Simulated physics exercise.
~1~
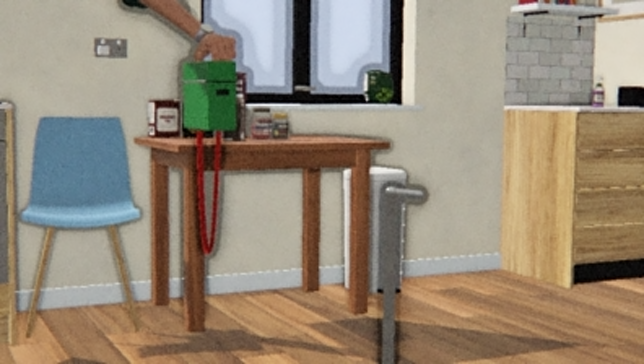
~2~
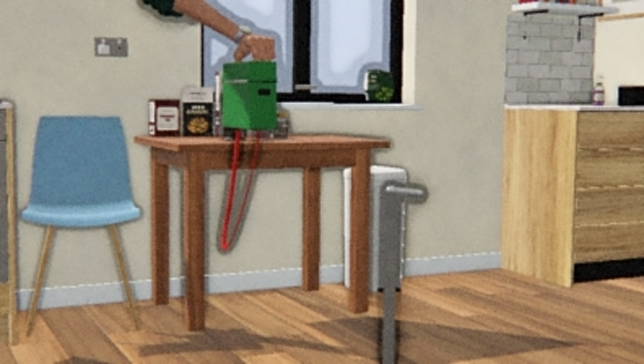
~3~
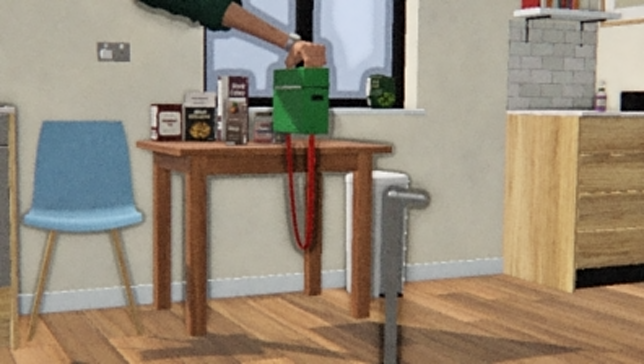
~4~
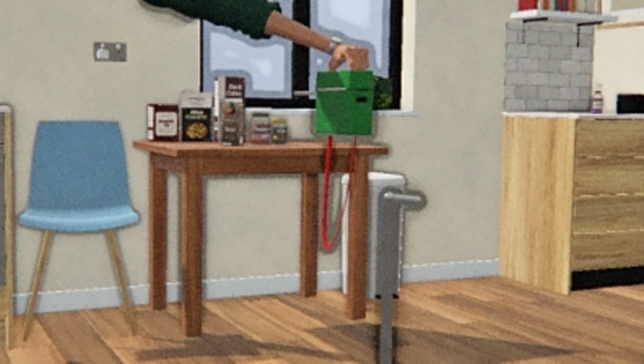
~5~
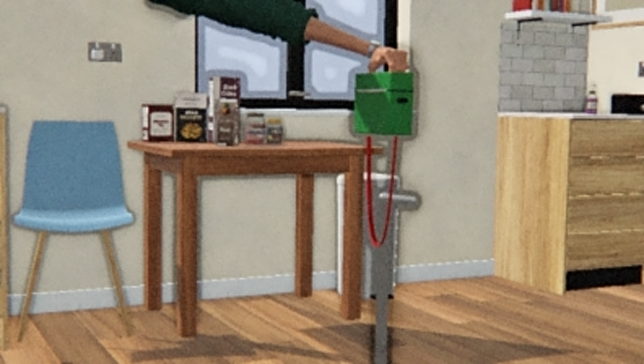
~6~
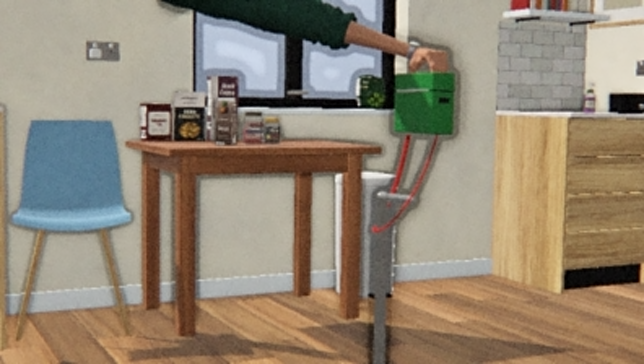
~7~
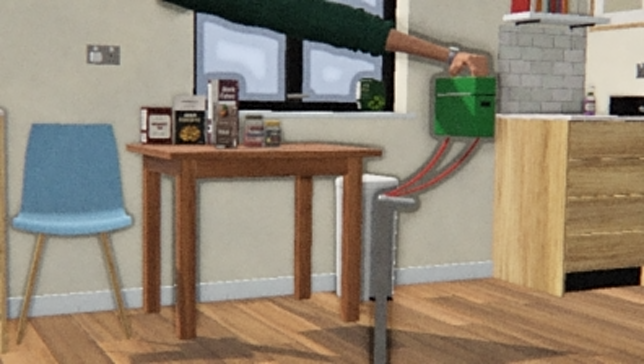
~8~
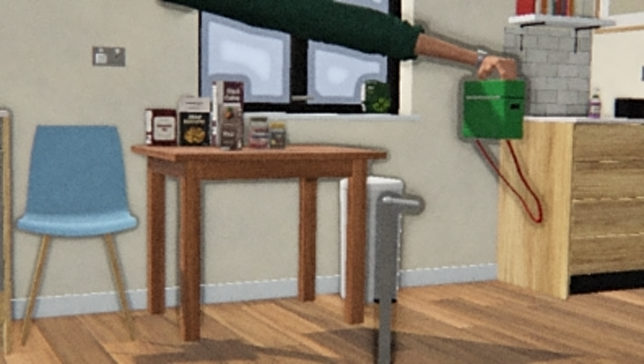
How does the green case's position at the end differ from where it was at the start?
At the start the green case was over the wooden table on the left, and by the end it was well to the right, past the grey post and in front of the wooden drawers.
